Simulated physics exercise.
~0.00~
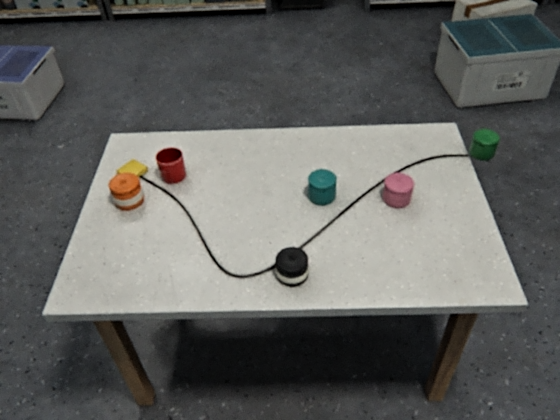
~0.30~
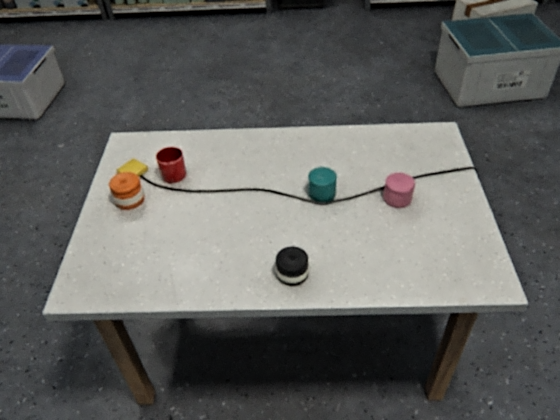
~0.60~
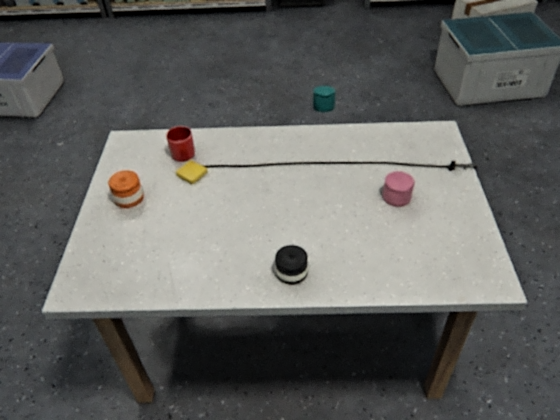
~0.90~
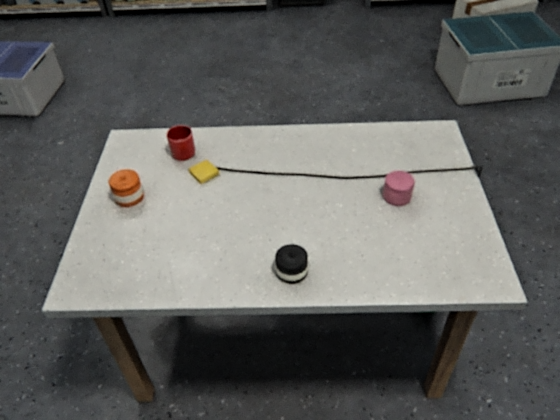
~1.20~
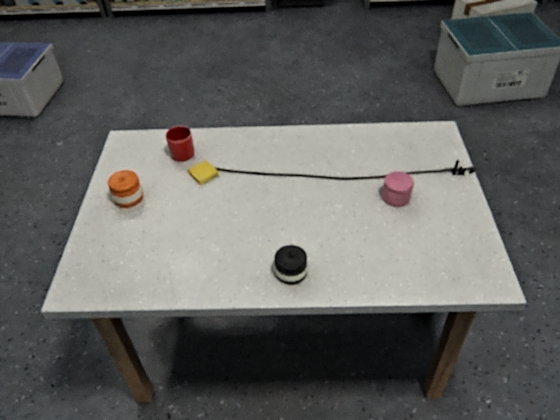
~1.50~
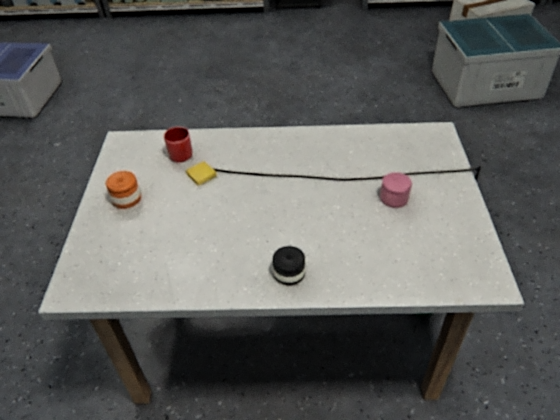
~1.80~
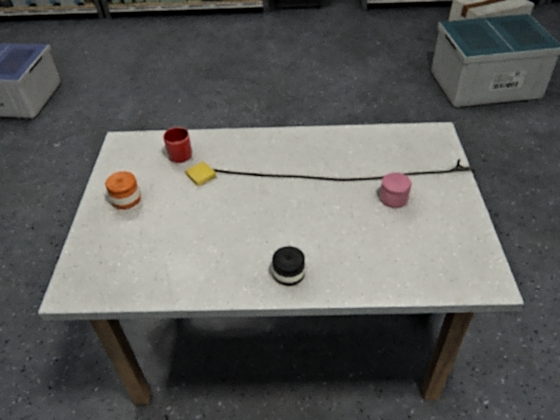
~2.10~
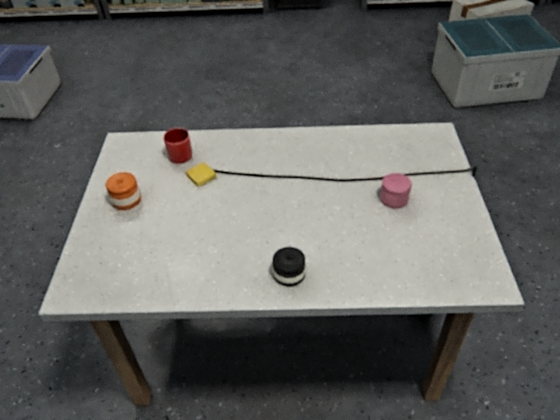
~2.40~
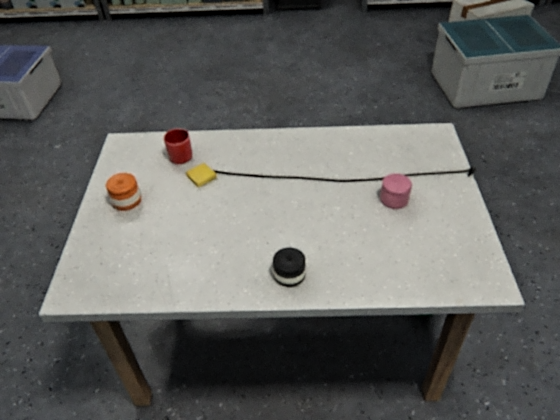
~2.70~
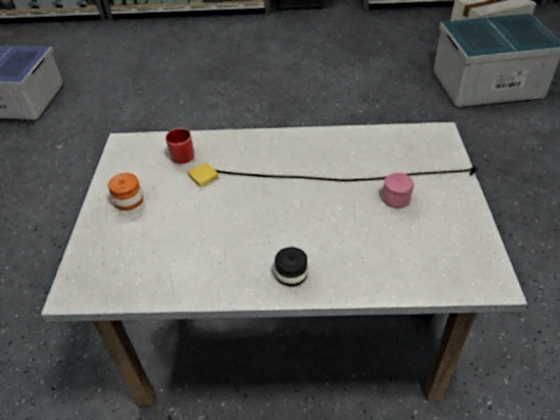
In the video, a green object drops past the right edge of a white table, pulling a black cable taut, which knocks a teal tub off the far side and drags a yellow block right past a shifted red mug, while the orange, pink and black containers stay put.
